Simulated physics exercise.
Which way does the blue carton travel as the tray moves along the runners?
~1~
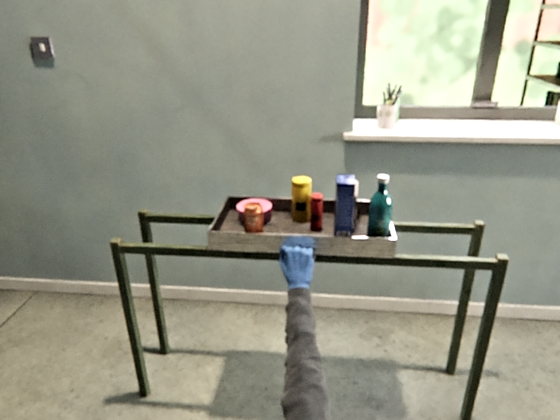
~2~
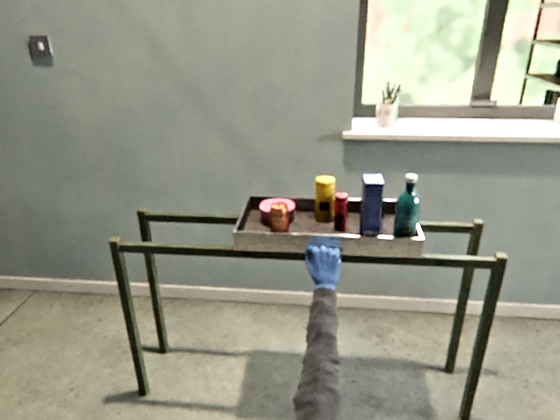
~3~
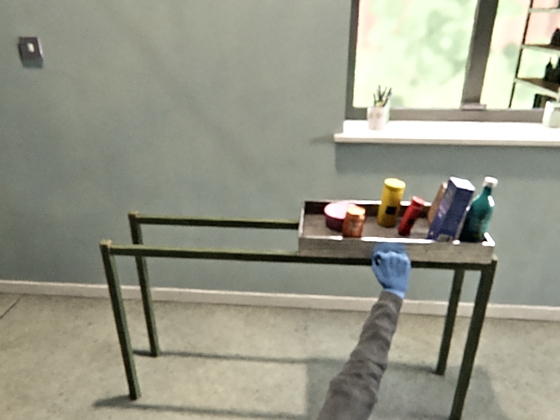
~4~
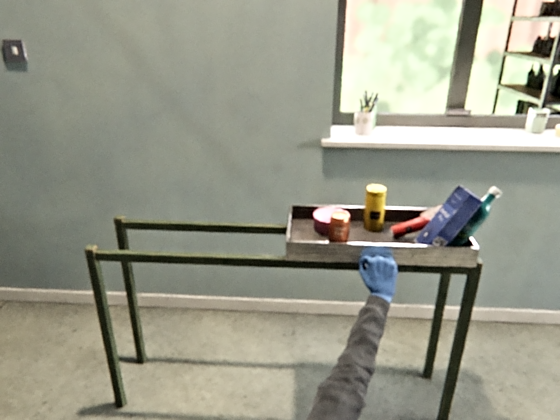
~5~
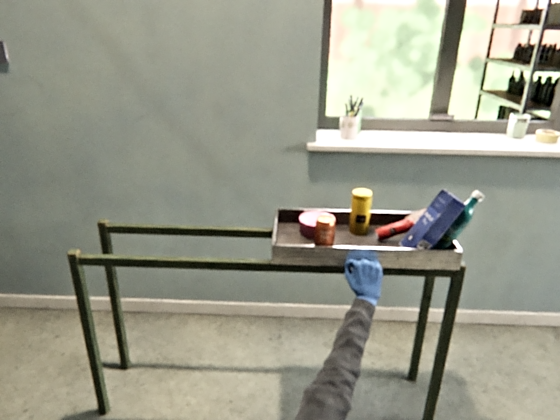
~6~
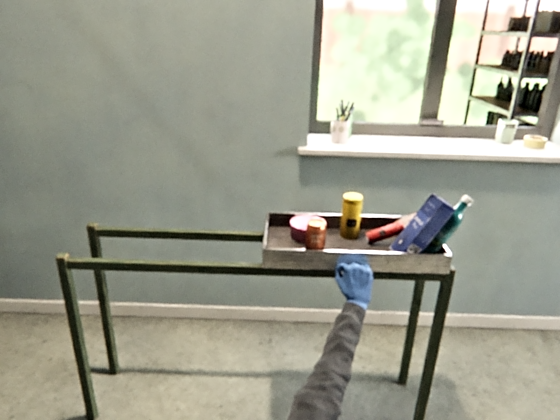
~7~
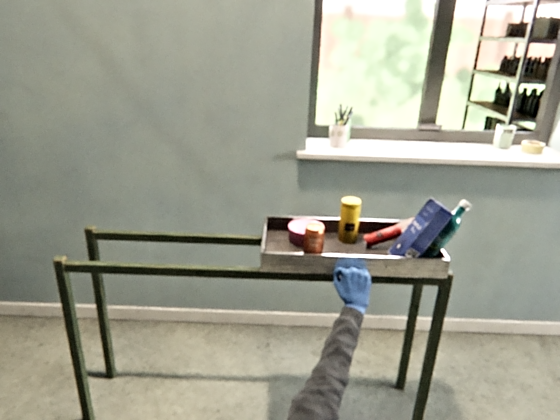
The blue carton moves to the right along with the tray.
A shallow tray rests on a pair of green metal runners in a room with a grey-green wall and a bright window at the upper right, seen from the front and slightly above. On it, from left to right, stand a pink tub, an orange can, a yellow jar, a red shaker, a blue carton and a turquoise bottle. A blue-gloved hand at the front edge moves with the tray to the right end of the runners. The shaker and a brown packet tip over, while the carton and bottle lean right. The tray stays there, with the tub, can and jar still upright.
